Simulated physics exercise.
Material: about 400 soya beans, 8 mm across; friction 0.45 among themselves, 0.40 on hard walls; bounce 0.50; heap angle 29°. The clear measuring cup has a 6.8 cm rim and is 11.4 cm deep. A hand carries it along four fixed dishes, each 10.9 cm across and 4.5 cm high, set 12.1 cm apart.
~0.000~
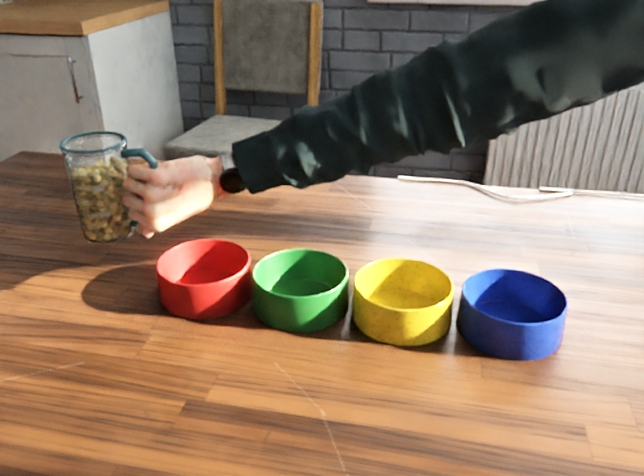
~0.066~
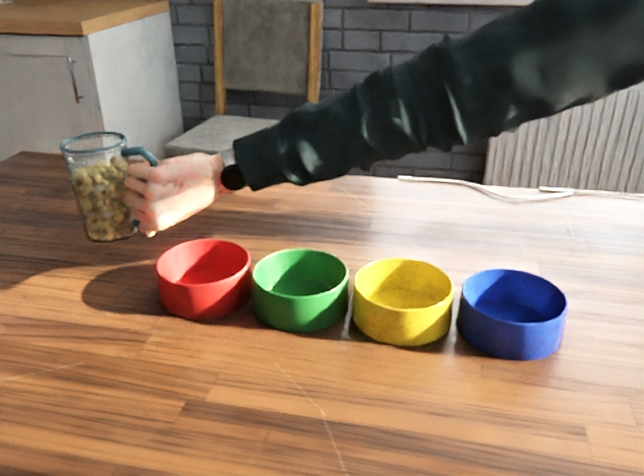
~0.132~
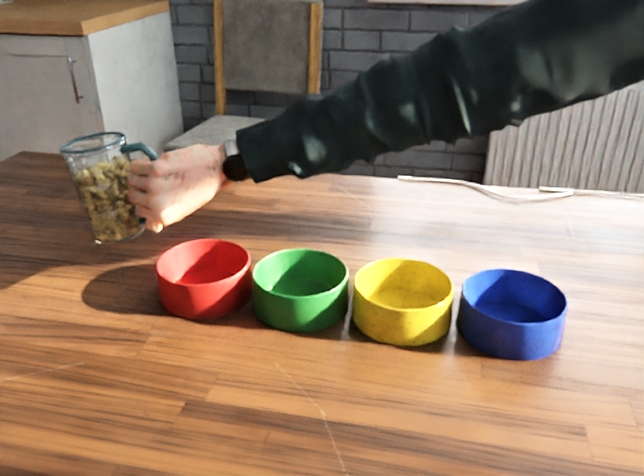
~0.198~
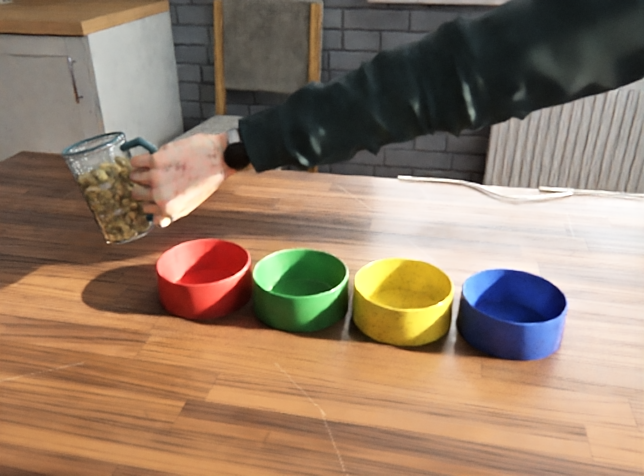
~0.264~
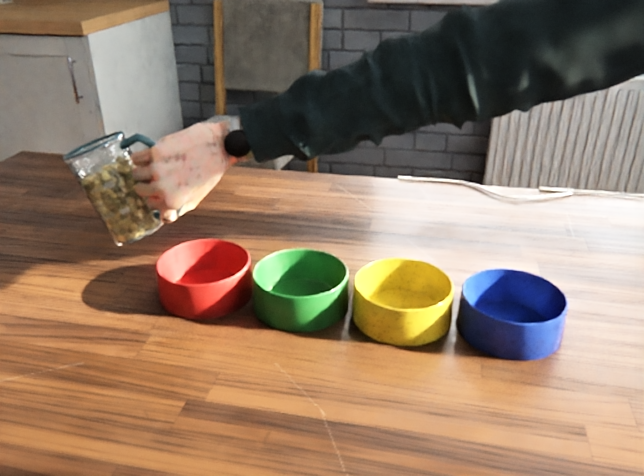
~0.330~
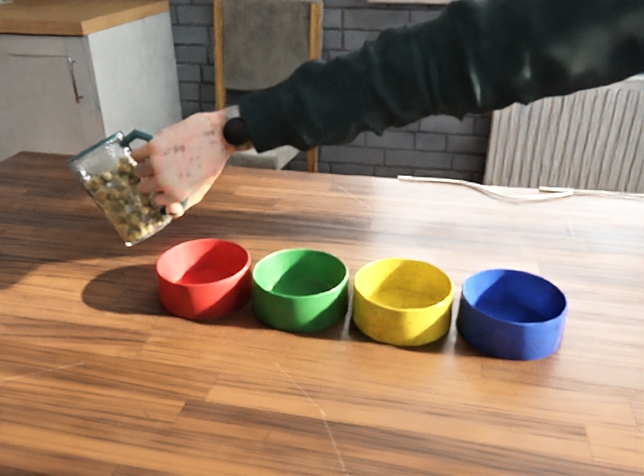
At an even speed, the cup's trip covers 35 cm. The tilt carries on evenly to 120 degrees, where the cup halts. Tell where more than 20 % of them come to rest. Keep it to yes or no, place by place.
Place by place: Red yes, blue no, green no, yellow no, counter yes.
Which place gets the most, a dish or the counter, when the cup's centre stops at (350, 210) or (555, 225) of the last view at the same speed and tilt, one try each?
Try 1 - counter; try 2 - counter.
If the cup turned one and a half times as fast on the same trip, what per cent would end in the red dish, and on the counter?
It would be red 0 and counter 100.
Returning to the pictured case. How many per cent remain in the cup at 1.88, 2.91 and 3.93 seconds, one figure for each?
It goes roughly like this: 0, 0, 0 per cent.
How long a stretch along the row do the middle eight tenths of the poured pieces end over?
Spread: Around 17 cm.
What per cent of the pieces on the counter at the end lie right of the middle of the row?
Roughly 0 %.
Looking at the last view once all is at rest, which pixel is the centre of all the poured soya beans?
Centre at rest, approx.: (137, 281) px.
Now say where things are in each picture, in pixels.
In the first frame, cup at (102, 188), tilt 0 degrees, lip at (66, 140), moved 0.0 cm; middle of the pieces at (106, 199); red dish at (204, 261); green dish at (300, 272); yellow dish at (404, 283); blue dish at (514, 295).
In the second frame, cup at (104, 188), tilt 2 degrees, lip at (67, 141), moved 0.2 cm; middle of the pieces at (108, 199).
In the third frame, cup at (108, 189), tilt 7 degrees, lip at (67, 144), moved 0.7 cm; middle of the pieces at (113, 199).
In the fourth frame, cup at (112, 189), tilt 14 degrees, lip at (68, 149), moved 1.3 cm; middle of the pieces at (118, 199).
In the fifth frame, cup at (117, 189), tilt 21 degrees, lip at (70, 153), moved 1.9 cm; middle of the pieces at (124, 199).
In the sixth frame, cup at (122, 190), tilt 28 degrees, lip at (73, 159), moved 2.6 cm; middle of the pieces at (130, 199); red dish at (204, 261); green dish at (300, 272); yellow dish at (404, 283); blue dish at (514, 295). The cup turns about 105 degrees a second and travels 10 cm a second.
Then, at 1.88 s, tilt 120 degrees; cup holds 0 %, red 30 %.
After 2.91 s, tilt 120 degrees; cup holds 0 %, red 30 %.
After 3.93 s, tilt 120 degrees; cup holds 0 %, red 30 %.
At rest (4.2 s), red 30 %, blue 0 %, green 0 %, yellow 0 %, counter 70 %.
